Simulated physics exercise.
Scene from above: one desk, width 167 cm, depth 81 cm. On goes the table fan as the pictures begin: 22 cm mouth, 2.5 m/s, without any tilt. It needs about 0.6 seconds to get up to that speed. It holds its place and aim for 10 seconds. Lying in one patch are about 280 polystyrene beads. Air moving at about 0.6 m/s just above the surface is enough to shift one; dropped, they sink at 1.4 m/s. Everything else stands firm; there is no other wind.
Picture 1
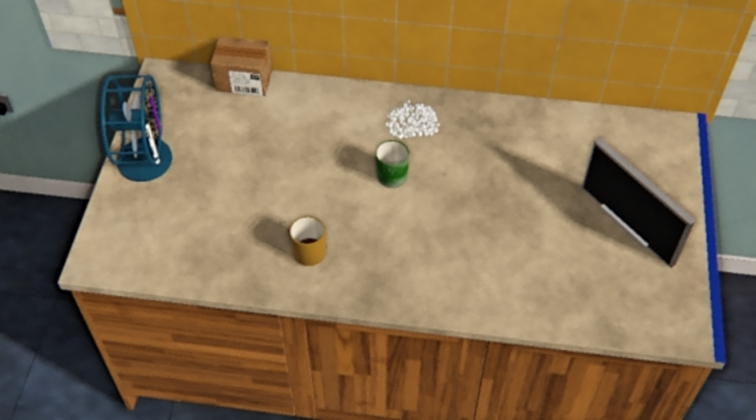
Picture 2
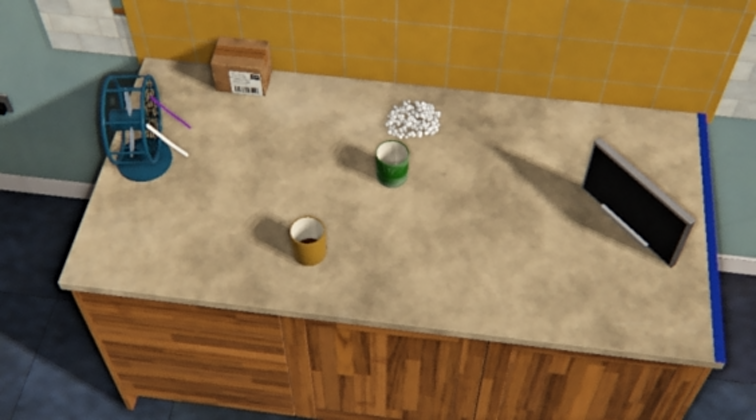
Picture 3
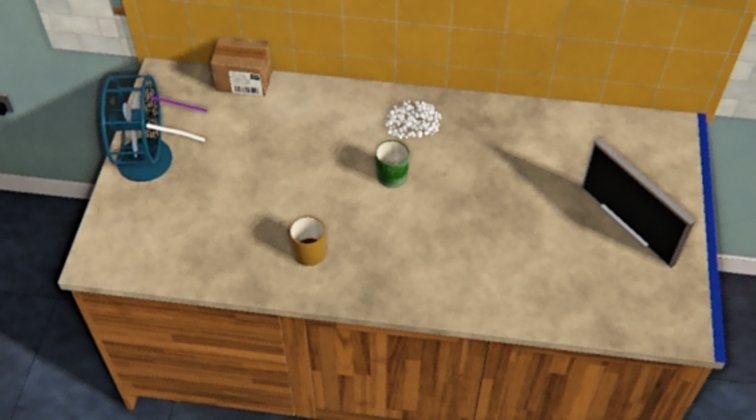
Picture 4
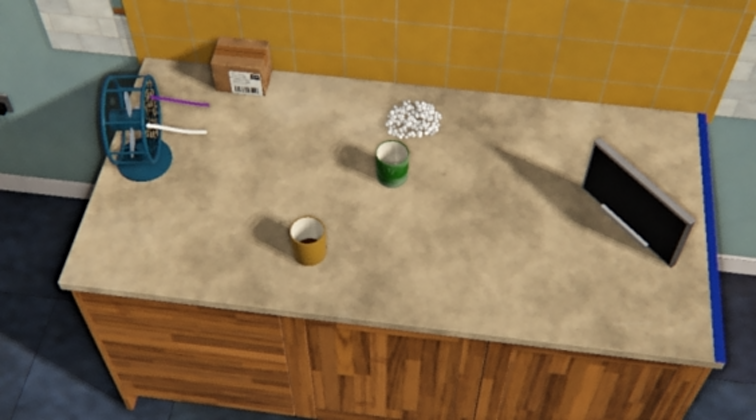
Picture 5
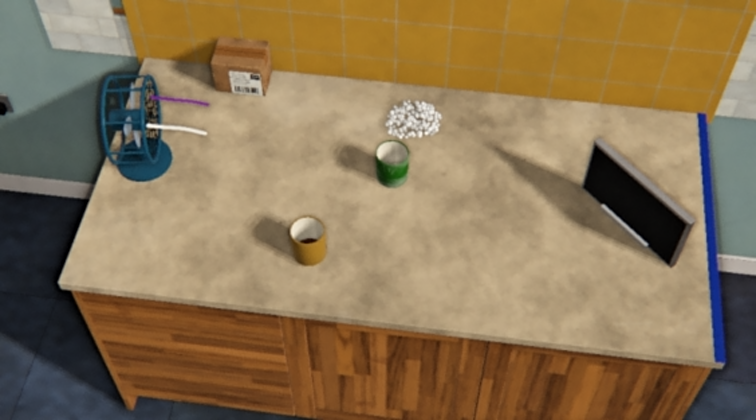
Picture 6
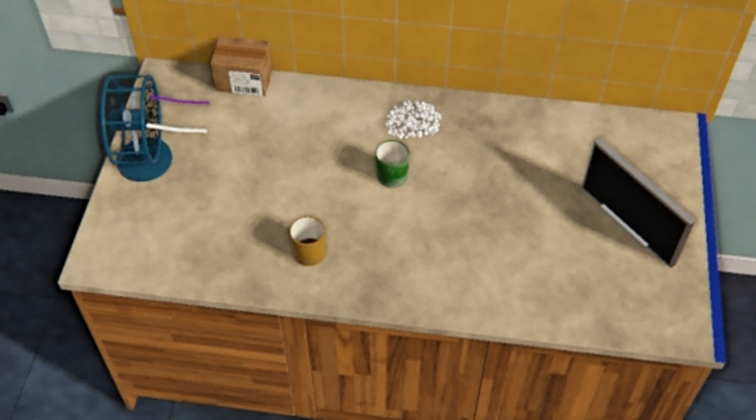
On a desk, a blue fan starts, its ribbons stream right, and white beads stay still.
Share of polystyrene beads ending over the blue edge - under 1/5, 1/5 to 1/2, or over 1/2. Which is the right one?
Over 1/2.
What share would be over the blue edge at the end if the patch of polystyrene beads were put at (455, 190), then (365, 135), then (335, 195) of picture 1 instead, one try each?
Going through the three spots in order, you'd get 80 percent, 70 percent and 0 percent.
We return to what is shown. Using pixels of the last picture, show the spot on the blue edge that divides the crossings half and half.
The halfway point of the crossings is around (709, 146) in the last picture.
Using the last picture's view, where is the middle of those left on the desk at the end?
Around (662, 201).
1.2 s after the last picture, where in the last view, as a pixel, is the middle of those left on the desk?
(593, 142), roughly.
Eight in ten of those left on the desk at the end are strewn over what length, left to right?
Looks like some 20 cm to me.
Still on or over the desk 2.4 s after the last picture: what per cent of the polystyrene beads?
Roughly 40 %.
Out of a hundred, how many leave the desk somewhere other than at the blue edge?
Estimated share: Around 2 %.
Then, 1.2 s after the last picture the count stands so, 0 % are over the blue edge; the middle of those still in play is near (593, 142).
Then, 2.4 s after the last picture the count stands so, 59 % are over the blue edge; the middle of those still in play is near (662, 202).
Then, 4.7 s after the last picture the count stands so, 68 % are over the blue edge; the middle of those still in play is near (665, 205).
Then, 9.2 s after the last picture, at the end, 72 % are over the blue edge; the middle of those still in play is near (662, 201).
